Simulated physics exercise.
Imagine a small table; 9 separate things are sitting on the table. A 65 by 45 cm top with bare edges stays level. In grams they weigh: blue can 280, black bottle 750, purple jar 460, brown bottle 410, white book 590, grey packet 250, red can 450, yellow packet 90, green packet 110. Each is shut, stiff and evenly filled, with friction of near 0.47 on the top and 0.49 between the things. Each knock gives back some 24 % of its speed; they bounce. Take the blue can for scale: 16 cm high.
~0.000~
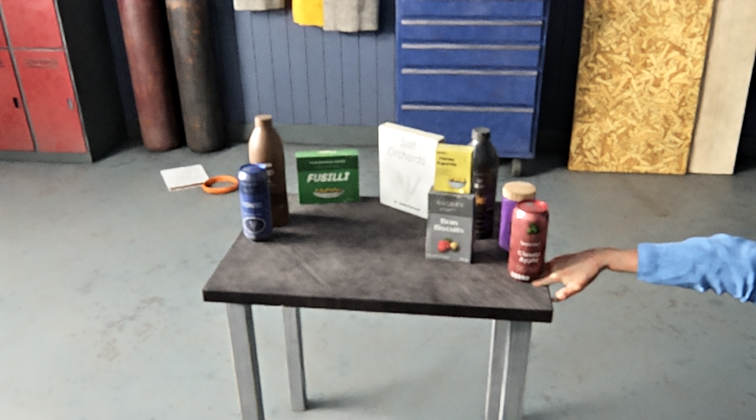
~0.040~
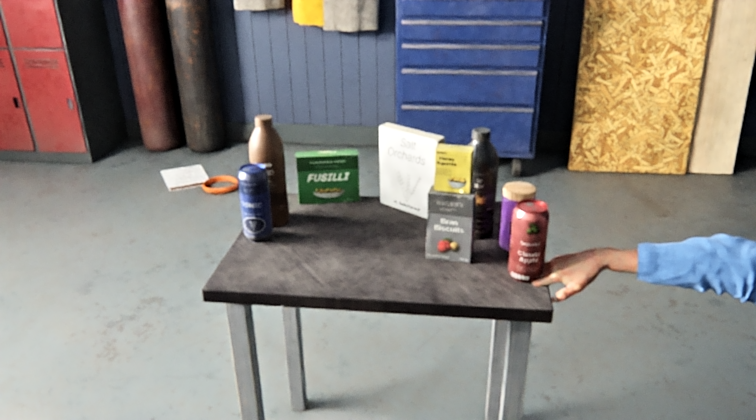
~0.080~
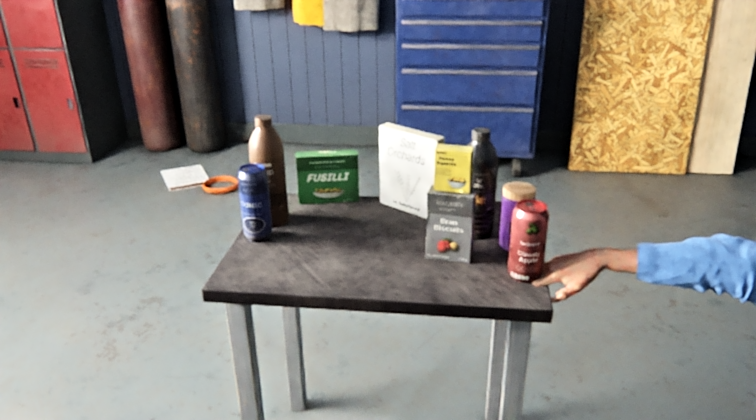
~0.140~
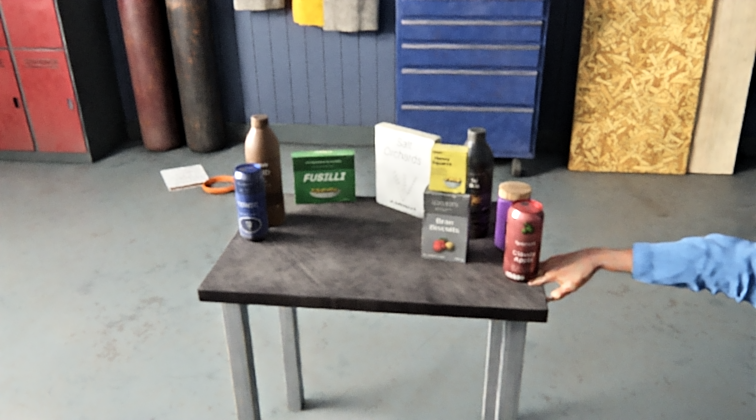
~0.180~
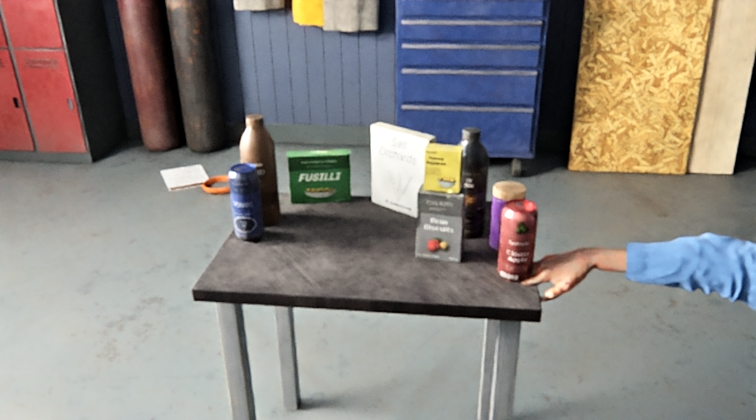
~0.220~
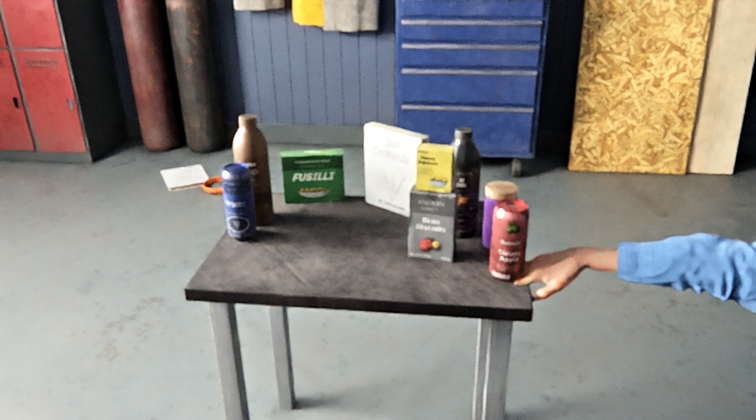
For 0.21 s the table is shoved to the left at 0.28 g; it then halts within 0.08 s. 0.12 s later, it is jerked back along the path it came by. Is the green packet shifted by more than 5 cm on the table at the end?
Watch it hover near home.
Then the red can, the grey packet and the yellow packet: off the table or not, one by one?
Once it all settles, the red can leaves its surface, the grey packet stays on its surface and the yellow packet stays on its surface.
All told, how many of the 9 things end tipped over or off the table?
5.
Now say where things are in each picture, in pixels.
In the first picture, green packet (328, 177); blue can (256, 203).
In the second picture, purple jar (517, 217); brown bottle (269, 171).
In the third picture, white book (410, 171); grey packet (450, 224).
In the fourth picture, table 1 cm from its start; red can (523, 242); yellow packet (449, 169).
In the fifth picture, table 2 cm from its start; blue can (247, 203); black bottle (469, 182).
In the sixth picture, table 4 cm from its start; green packet (313, 176); purple jar (500, 216).
After 0.72 s, table 1 cm from its start; blue can and brown bottle now off the table; white book on its side; black bottle leaning 14°.
After 1.02 s, red can now off the table; white book on its side; black bottle leaning 20°.
After 1.32 s, white book on its side; black bottle leaning 32°.
At rest (2.0 s), off the table, blue can, brown bottle and red can; tipped over on the table, black bottle and white book; the other 4 in place, give or take 5 cm. Seen from the same camera at the end, green packet near (328, 177).
